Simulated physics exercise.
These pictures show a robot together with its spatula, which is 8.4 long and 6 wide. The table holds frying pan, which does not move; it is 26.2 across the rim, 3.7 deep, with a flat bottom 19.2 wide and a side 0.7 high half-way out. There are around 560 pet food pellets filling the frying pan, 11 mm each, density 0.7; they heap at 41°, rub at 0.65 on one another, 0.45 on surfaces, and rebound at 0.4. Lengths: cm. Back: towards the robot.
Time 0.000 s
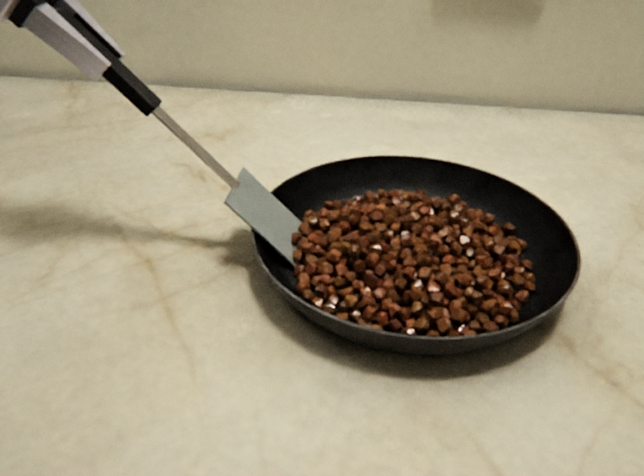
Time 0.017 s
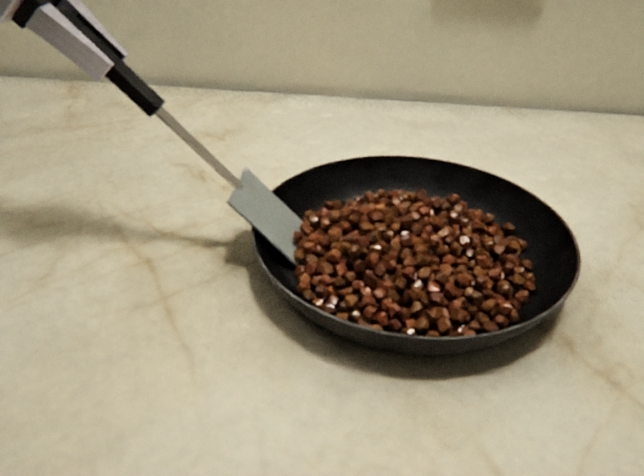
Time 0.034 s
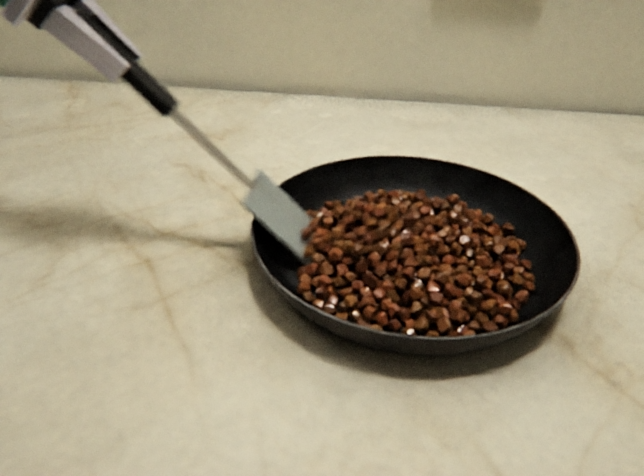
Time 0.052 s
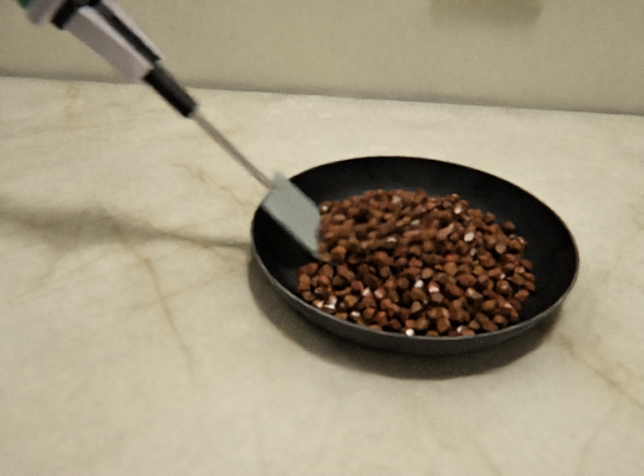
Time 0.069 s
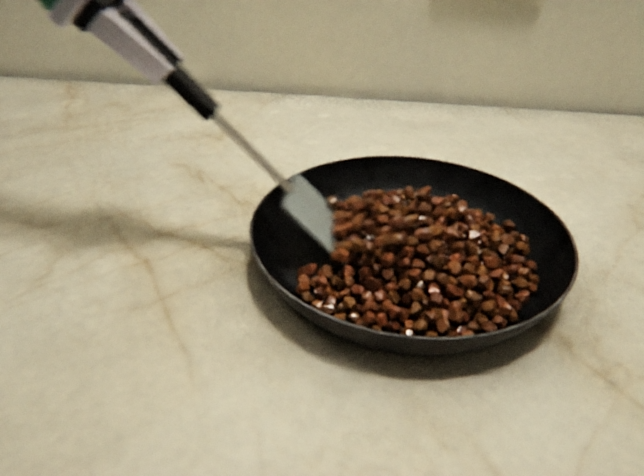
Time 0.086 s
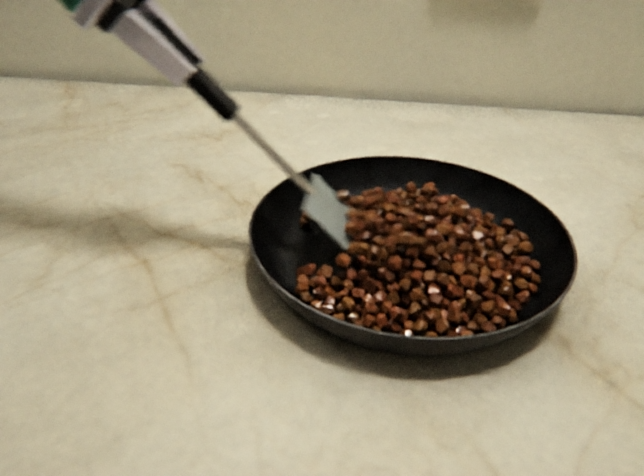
A grey spatula held by a robot arm pushes brown pellets rightward in a black pan.
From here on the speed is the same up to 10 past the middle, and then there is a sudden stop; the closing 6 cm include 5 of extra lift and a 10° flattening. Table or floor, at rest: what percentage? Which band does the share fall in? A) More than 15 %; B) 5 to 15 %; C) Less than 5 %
Option A: More than 15 %.
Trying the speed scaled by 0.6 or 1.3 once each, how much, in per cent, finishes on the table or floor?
Around 15 per cent and around 25 per cent.
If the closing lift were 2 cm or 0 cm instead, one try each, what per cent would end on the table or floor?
Roughly 25 % and then 10 %.
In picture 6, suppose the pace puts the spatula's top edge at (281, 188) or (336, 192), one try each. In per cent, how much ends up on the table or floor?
That comes to about 15 and about 20 percent, in that order.
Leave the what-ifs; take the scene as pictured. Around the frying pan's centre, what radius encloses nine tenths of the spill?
Distance: Approx. 45 cm.
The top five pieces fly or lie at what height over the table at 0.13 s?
Around 6 cm above the table.
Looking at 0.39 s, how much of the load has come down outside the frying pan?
It is near 15 percent.
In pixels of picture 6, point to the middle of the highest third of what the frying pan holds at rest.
Roughly at (499, 252).
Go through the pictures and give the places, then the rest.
The spatula top edge at (234, 184), sloping 46°; upper third of the load around (407, 241), from x 295 to 530, top at y 195; 565 in the frying pan, in the first picture.
The spatula top edge at (237, 184), sloping 46°; upper third of the load around (406, 240), from x 295 to 530, top at y 195, in the second picture.
The spatula top edge at (250, 185), sloping 46°; upper third of the load around (400, 239), from x 305 to 530, top at y 195, in the third picture.
The spatula top edge at (270, 187), sloping 46°; upper third of the load around (404, 235), from x 305 to 530, top at y 195, in the fourth picture.
The spatula top edge at (289, 189), sloping 46°; upper third of the load around (407, 233), from x 305 to 530, top at y 190, in the fifth picture.
The spatula top edge at (309, 190), sloping 46°; upper third of the load around (413, 232), from x 300 to 535, top at y 190; 565 in the frying pan, in the sixth picture.
After 0.13 s, sloping 46°, highest piece 6 above the table; 565 in the frying pan.
After 0.17 s, sloping 43°, highest piece 7 above the table; 565 in the frying pan.
After 0.39 s, sloping 36°, highest piece 7 above the table; 455 in the frying pan, 97 on the table or floor, 13 on the blade or in flight.
After 1.44 s, sloping 36°, highest piece 4 above the table; 455 in the frying pan, 110 on the table or floor.
In the end, 455 in the frying pan, 110 on the table or floor. That is 19 % on the table or floor.
